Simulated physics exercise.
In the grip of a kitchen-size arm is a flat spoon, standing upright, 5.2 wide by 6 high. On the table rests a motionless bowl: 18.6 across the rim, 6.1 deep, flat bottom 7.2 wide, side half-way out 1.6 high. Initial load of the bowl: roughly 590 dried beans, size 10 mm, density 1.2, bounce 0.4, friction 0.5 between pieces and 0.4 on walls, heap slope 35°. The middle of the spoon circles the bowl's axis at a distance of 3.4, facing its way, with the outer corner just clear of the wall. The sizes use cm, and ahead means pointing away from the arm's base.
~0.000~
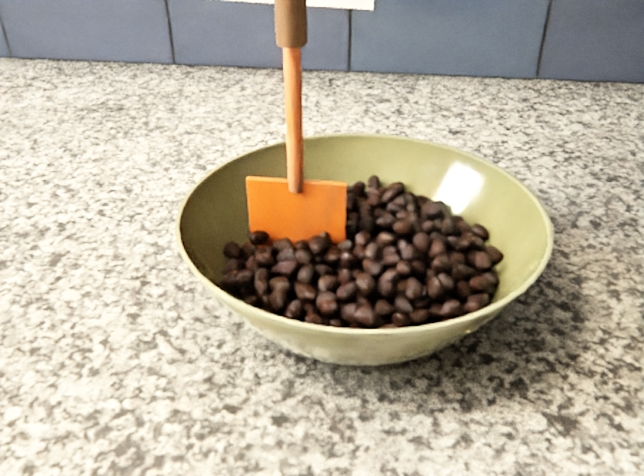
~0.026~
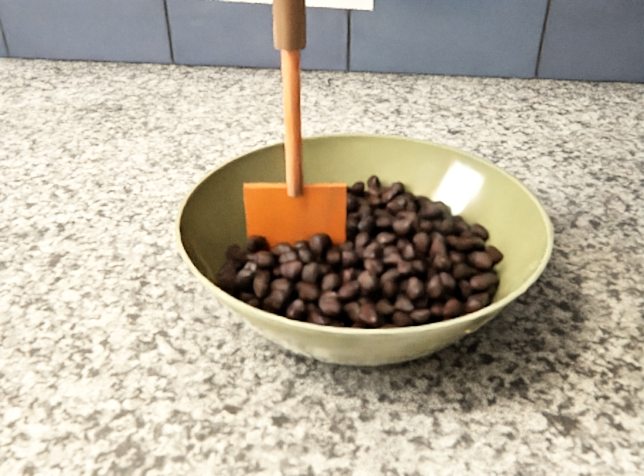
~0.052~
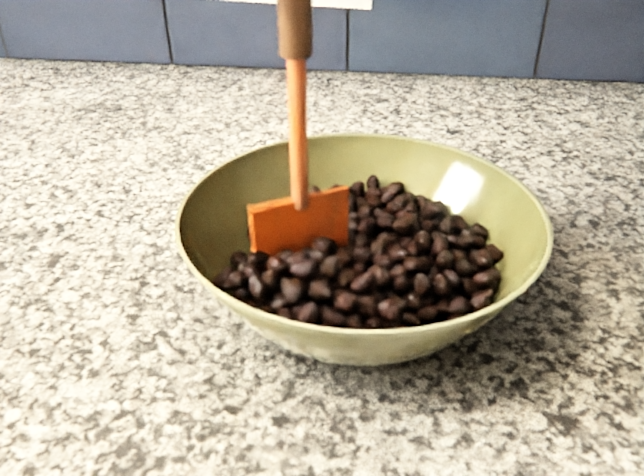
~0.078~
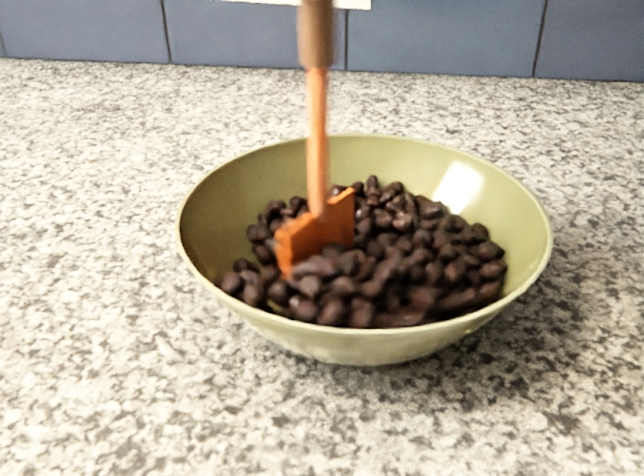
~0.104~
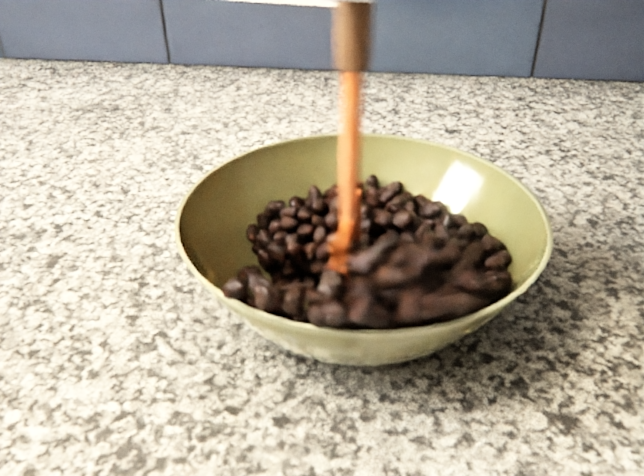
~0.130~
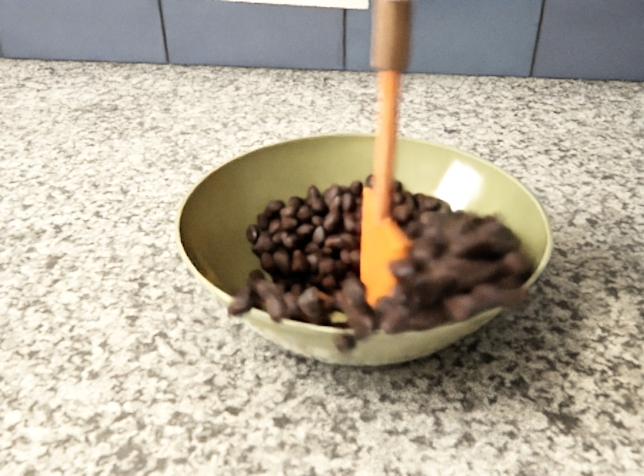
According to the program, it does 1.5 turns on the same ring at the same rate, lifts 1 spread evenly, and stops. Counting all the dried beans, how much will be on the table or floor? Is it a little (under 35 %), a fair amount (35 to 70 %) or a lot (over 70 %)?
A fair amount, 35 to 70 %.
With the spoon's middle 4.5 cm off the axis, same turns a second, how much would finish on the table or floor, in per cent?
It would be close to 40 per cent then.
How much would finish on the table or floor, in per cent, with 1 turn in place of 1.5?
I'd reckon near 40 per cent.
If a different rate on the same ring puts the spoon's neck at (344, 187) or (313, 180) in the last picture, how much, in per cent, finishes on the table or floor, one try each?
About 30 and 15 %.
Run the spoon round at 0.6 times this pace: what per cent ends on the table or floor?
About 20 per cent.
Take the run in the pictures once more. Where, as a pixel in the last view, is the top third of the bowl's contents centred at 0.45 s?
About (310, 291).
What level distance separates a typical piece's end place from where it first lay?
Around 10 cm.
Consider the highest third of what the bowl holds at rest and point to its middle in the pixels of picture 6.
It is centred around (397, 270).
By 0.29 s, 274° round, highest piece 12 above the table; 440 in the bowl, 56 on the table or floor, 92 in flight or on the tool.
By 0.45 s, 78° round, highest piece 10 above the table; 358 in the bowl, 194 on the table or floor, 36 in flight or on the tool.
By 0.74 s, 180° round, highest piece 5 above the table; 337 in the bowl, 251 on the table or floor.
By 1.44 s, 180° round, highest piece 5 above the table; 337 in the bowl, 251 on the table or floor.
Final count, 337 in the bowl, 251 on the table or floor. That is 43 % on the table or floor.
